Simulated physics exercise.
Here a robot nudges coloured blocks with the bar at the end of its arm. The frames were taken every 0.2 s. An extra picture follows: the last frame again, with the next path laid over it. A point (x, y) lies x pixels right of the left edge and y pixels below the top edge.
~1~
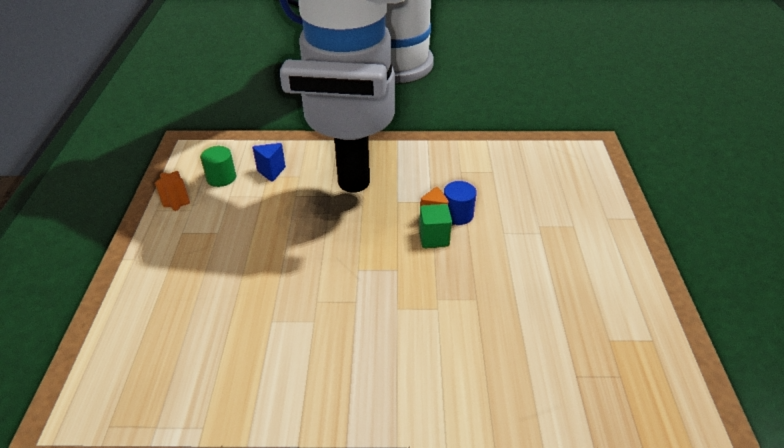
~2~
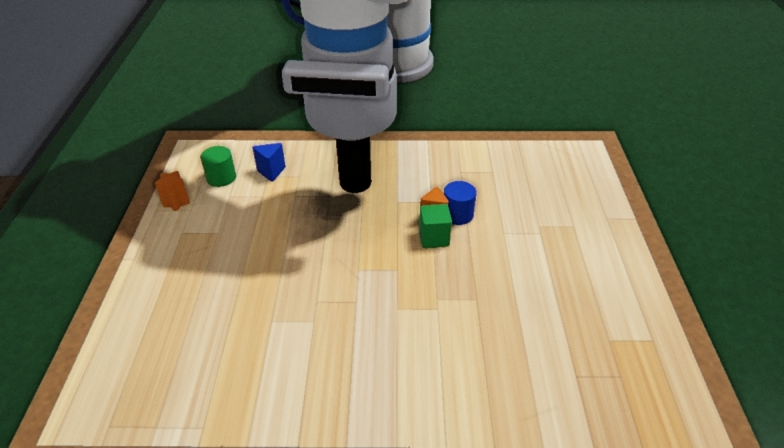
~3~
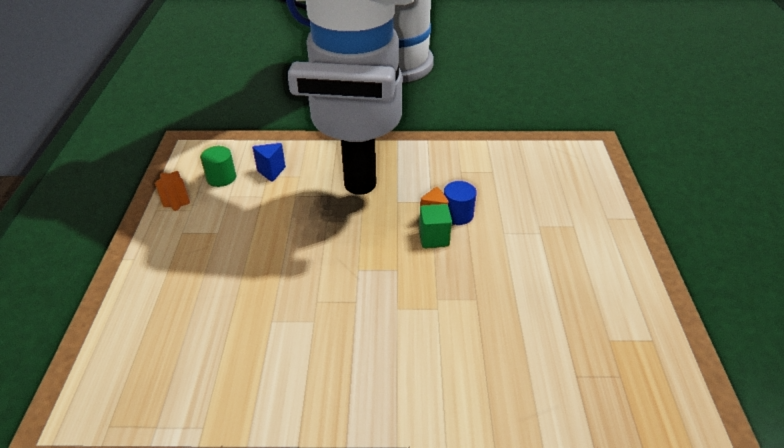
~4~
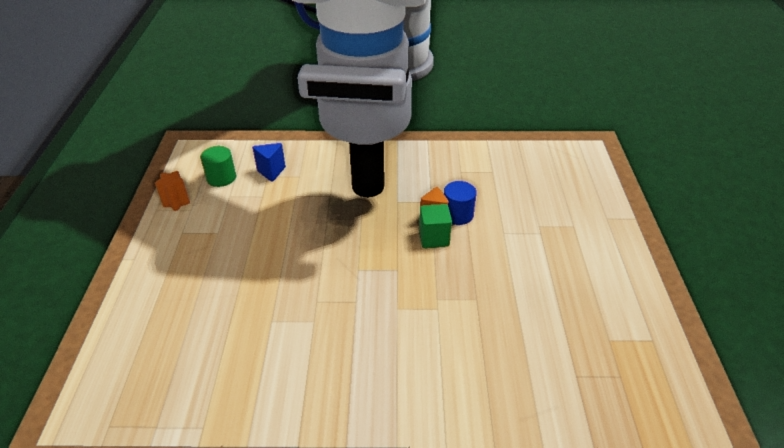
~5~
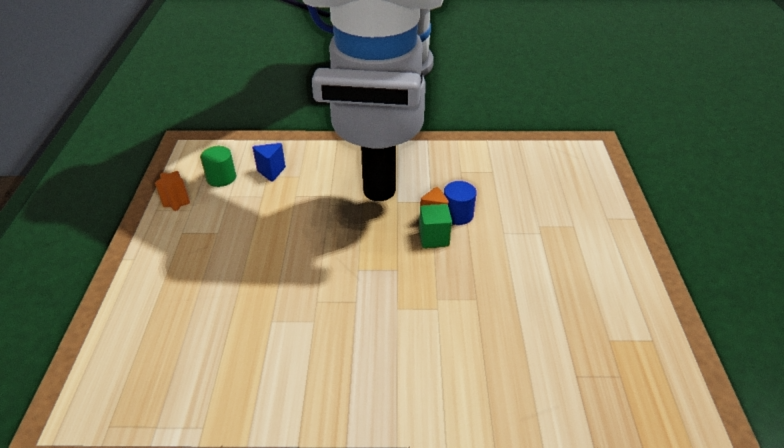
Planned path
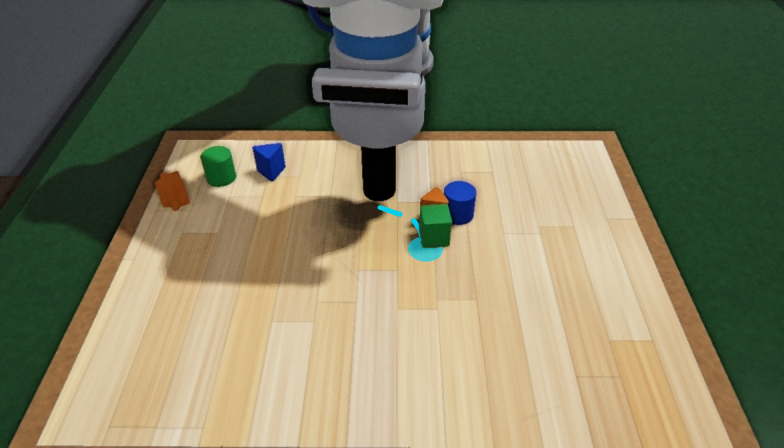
A robot arm with a black bar at its end moved slowly a short way right over a wooden board, nearing an orange block, a green cube and a blue cylinder, while all the blocks stayed still.
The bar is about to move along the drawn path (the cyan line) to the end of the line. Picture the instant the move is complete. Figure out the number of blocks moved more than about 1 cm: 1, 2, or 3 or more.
I think two will be displaced.
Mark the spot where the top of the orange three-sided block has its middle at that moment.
Its top face will be centred at roughly (448, 206).
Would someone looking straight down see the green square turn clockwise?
No, I don't think so.
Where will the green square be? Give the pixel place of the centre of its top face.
(459, 236)
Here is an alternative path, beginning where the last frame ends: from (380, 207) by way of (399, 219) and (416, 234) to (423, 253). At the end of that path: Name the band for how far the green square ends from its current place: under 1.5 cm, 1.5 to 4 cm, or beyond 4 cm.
Moves 1.5 to 4 cm.
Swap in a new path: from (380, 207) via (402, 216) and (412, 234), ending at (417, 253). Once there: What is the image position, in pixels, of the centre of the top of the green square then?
Put as a pixel place, it's (451, 229).
Drawn move, from (380, 207) via (403, 216) and (420, 229), ending at (425, 249).
The first path, step by step. Halfway along, bar at (415, 206); orange three-sided block at (442, 200), turned 20° anticlockwise; green square at (439, 217).
At the end, bar at (426, 234); orange three-sided block at (448, 206), turned 55° anticlockwise; green square at (459, 236), turned 35° anticlockwise; blue circular block at (463, 191).
